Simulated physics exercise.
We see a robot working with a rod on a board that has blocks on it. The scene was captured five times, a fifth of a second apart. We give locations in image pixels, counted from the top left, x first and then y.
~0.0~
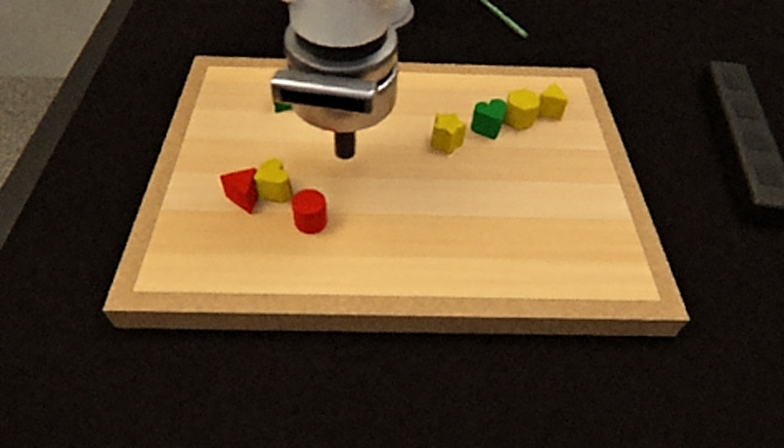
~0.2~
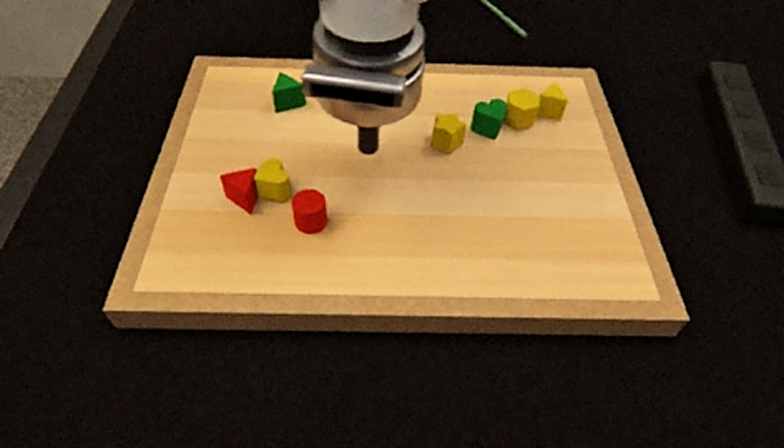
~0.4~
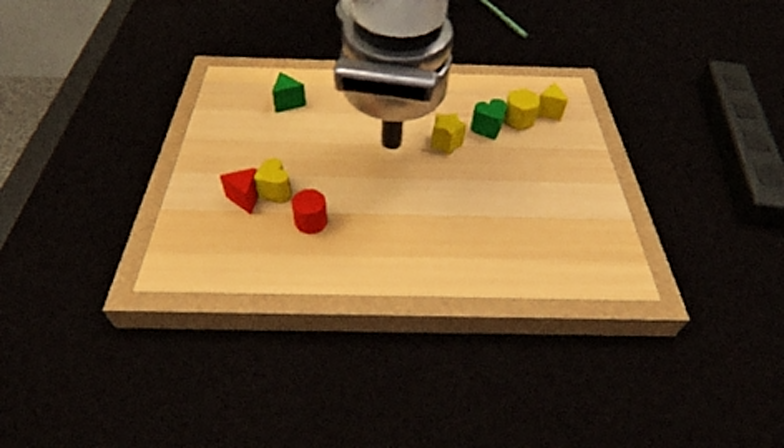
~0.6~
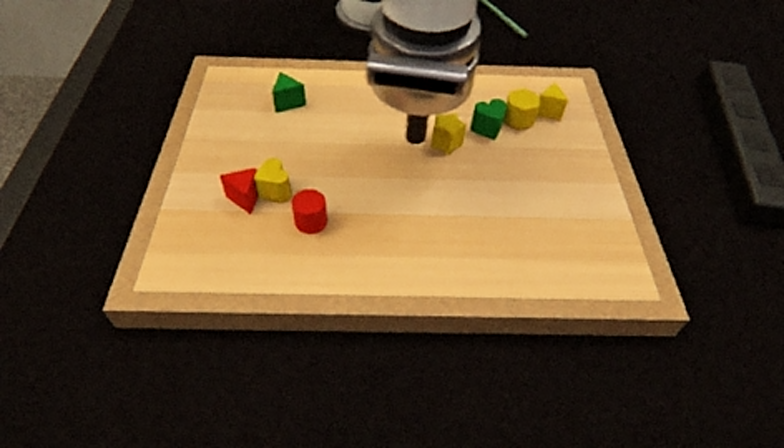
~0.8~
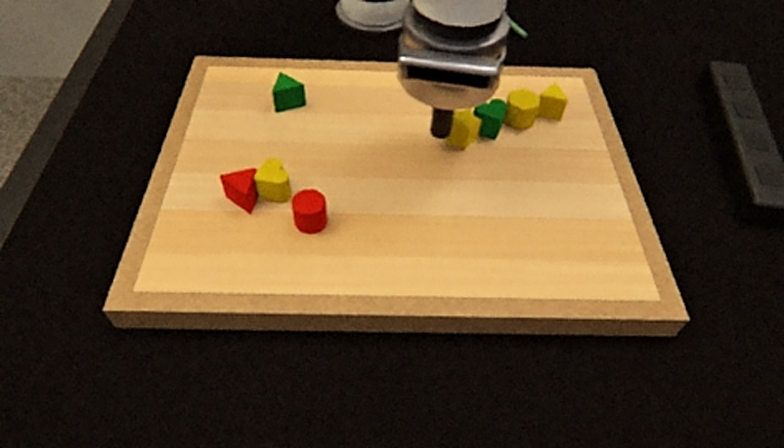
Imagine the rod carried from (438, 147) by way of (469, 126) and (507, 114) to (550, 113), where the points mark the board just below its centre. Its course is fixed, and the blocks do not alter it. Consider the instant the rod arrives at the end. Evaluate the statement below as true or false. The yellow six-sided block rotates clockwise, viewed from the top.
Answer: True.
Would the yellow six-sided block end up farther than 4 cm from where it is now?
Yes, it checks out.
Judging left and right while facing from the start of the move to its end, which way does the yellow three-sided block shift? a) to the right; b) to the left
The one that fits is a, to the right.
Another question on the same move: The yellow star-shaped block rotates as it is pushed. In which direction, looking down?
Rotates counter-clockwise.
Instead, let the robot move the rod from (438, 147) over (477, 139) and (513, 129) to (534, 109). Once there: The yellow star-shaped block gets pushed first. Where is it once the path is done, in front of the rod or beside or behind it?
Looking at the end of the path, the yellow star-shaped block has slipped free of the rod.
On the path given first. One third of the way, rod (473, 111); yellow star-shaped block (496, 96); green heart (519, 91), turned 15° clockwise; yellow six-sided block (551, 91), turned 40° clockwise; yellow three-sided block (578, 89), turned 25° anticlockwise.
Two thirds of the way, rod (512, 99); yellow star-shaped block (525, 81), turned 35° anticlockwise; green heart (539, 69); yellow six-sided block (559, 87), turned 85° clockwise; yellow three-sided block (585, 90), turned 35° anticlockwise.
At the end, rod (556, 98); yellow star-shaped block (540, 80), turned 115° anticlockwise; green heart (541, 64); yellow six-sided block (573, 83), turned 85° clockwise; yellow three-sided block (596, 91).
